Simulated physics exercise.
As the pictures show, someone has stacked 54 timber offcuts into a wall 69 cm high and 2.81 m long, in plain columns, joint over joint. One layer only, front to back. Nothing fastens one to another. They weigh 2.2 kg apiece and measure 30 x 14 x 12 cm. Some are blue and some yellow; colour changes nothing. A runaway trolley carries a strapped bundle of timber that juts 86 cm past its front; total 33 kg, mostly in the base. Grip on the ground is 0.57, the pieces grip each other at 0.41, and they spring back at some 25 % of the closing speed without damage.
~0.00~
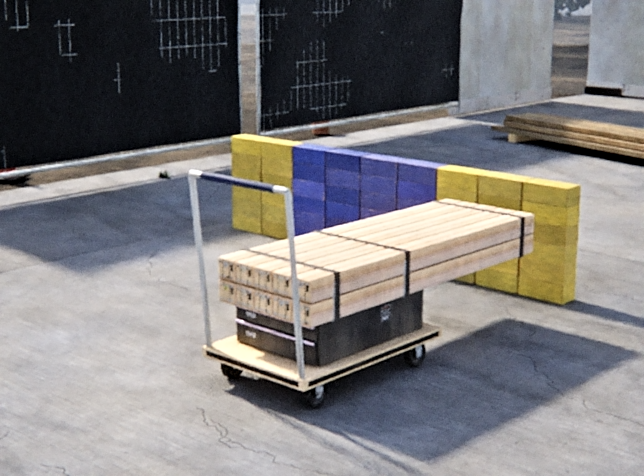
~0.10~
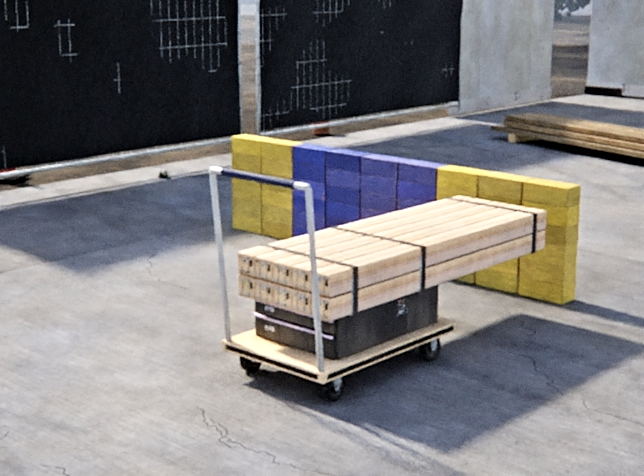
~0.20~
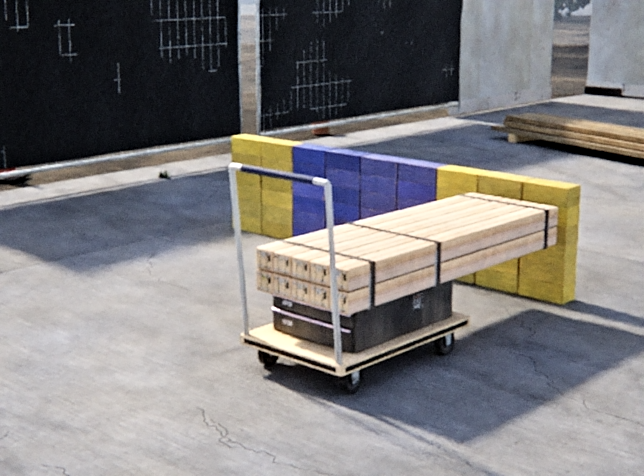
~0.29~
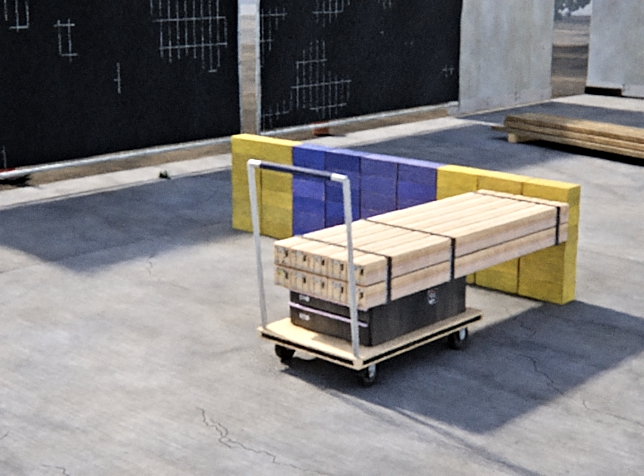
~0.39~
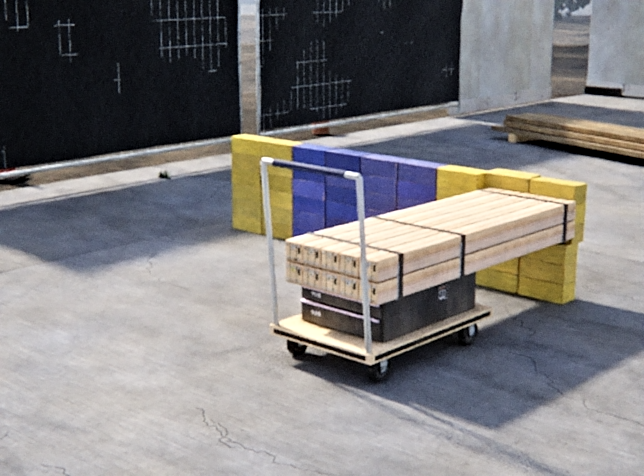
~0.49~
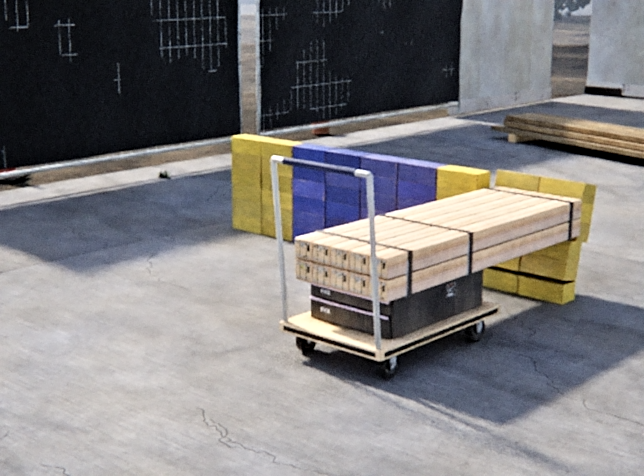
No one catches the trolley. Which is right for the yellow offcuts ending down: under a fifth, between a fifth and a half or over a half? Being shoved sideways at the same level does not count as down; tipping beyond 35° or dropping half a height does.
Ending down: From a fifth to a half.
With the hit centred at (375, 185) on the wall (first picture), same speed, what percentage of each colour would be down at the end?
Then yellow 0, blue 50 per cent.
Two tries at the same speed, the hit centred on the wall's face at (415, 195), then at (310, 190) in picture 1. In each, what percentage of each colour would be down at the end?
Yellow 10 then 20, blue 40 then 50 per cent.
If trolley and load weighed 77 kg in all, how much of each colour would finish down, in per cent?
In that case yellow 30, blue 0 per cent.
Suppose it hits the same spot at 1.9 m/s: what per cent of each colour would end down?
Then yellow 30, blue 0 per cent.
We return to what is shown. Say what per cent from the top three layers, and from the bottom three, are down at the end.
From the top 20, from the bottom 10 per cent.
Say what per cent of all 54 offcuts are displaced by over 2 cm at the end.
Shifted: 20 per cent.
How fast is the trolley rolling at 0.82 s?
Roughly 0.6 m/s.
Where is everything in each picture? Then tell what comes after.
In the first frame (each place is the centre of the face we see best), load (529, 227) 38 cm short of the wall; top yellow offcut (457, 180); top blue offcut (343, 162); all as stacked.
The second frame shows load (541, 224) 26 cm short of the wall; top yellow offcut (457, 180).
The third frame shows load (553, 220) 14 cm short of the wall; top yellow offcut (457, 180).
The fourth frame shows load (564, 216) 21 mm short of the wall; top yellow offcut (457, 180).
The fifth frame shows load (571, 214) 6 cm into the wall's line; top yellow offcut (457, 180); 7 have shifted.
The sixth frame shows load (577, 212) 13 cm into the wall's line; top yellow offcut (457, 180); top blue offcut (343, 162); 10 have shifted.
By 0.64 s, load 22 cm past the wall's line, still rolling; 8 of the 30 yellow offcuts down (8 of 54 in all colours); top yellow offcut unmoved.
By 0.82 s, load 32 cm past the wall's line, still rolling; 10 of the 30 yellow offcuts down (10 of 54 in all colours); top yellow offcut unmoved.
When it is over (1.5 s), load 66 cm past the wall's line, still rolling; 10 of the 30 yellow offcuts down (10 of 54 in all colours); top yellow offcut unmoved; top blue offcut unmoved. That is 33 per cent. In pixels of the last frame, middles, top yellow offcut near (463, 179), top blue offcut near (349, 161).
